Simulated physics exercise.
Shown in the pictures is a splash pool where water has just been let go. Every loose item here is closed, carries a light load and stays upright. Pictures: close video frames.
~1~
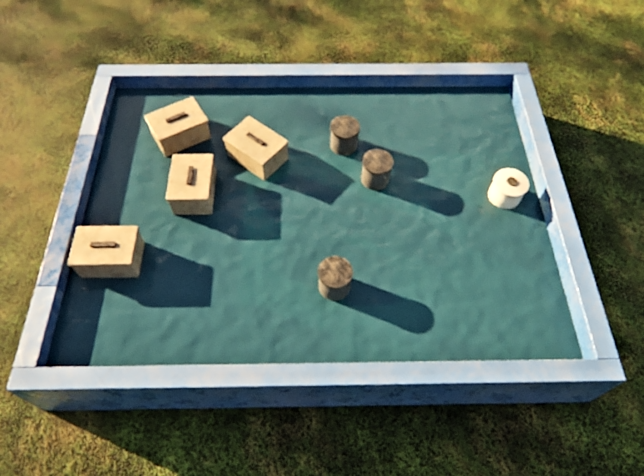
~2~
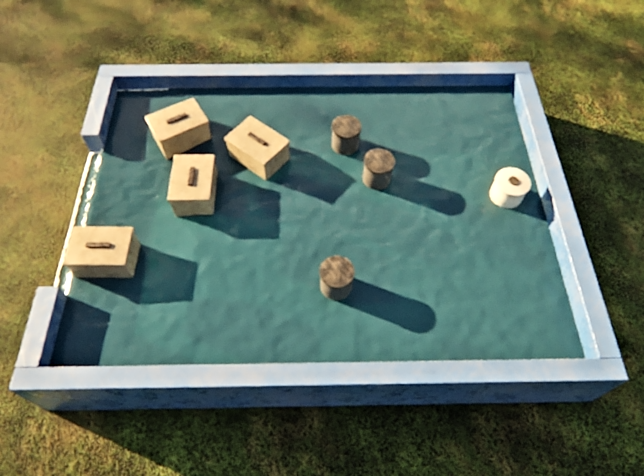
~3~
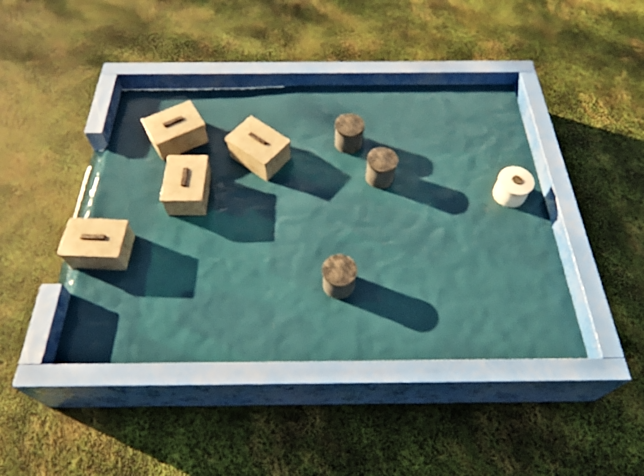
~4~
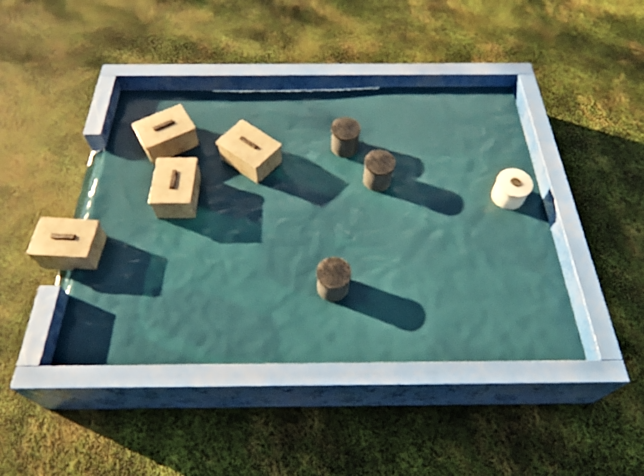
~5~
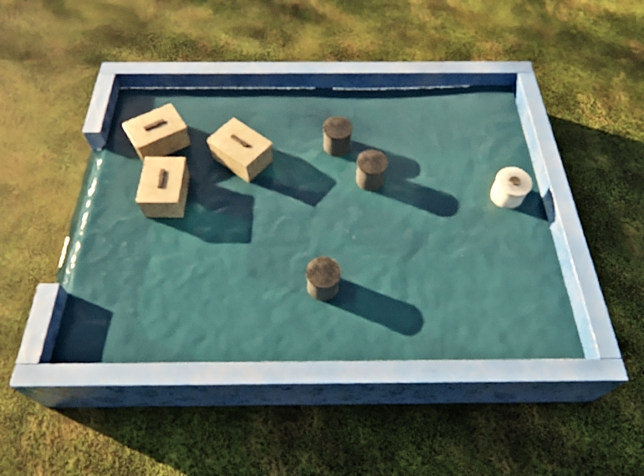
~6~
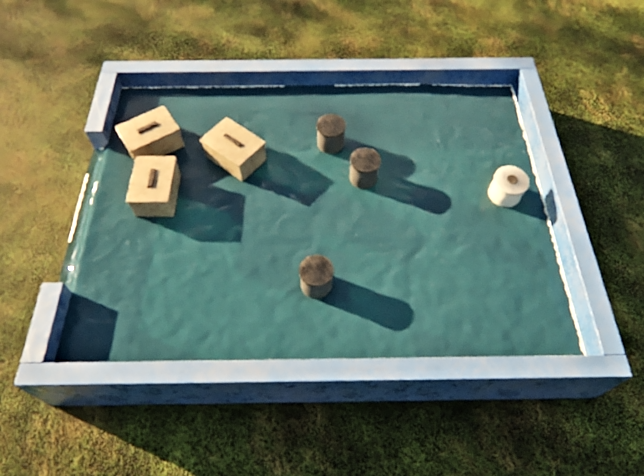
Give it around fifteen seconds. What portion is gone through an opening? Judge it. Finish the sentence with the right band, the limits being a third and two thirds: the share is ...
The share is from a third to two thirds.
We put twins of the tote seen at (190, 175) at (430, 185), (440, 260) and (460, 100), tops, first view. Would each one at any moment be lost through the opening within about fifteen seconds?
In order, the first is never leaving, the second never leaving, the third never leaving.
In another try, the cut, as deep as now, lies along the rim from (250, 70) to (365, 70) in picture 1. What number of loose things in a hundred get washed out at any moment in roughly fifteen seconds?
By my count it's 20 percent.
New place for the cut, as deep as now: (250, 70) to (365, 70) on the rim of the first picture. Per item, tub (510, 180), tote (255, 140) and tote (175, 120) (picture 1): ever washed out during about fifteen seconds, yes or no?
In order: Remains, escapes, escapes.
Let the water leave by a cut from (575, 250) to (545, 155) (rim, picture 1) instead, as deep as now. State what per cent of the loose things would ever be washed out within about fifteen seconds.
About 10 percent.
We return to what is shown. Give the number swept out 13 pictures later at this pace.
I count 3.
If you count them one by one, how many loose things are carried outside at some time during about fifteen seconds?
It comes out at 4.
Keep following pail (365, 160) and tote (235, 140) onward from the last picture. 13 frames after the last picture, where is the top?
Expect the tops close to (326, 166) and (154, 160).
A moment on, 1 of 8 are out; 7 afloat.
Next, 3 of 8 are out; 5 afloat.
Later, 4 of 8 are out; 4 afloat.
In the end, 4 of 8 are out; 4 afloat.
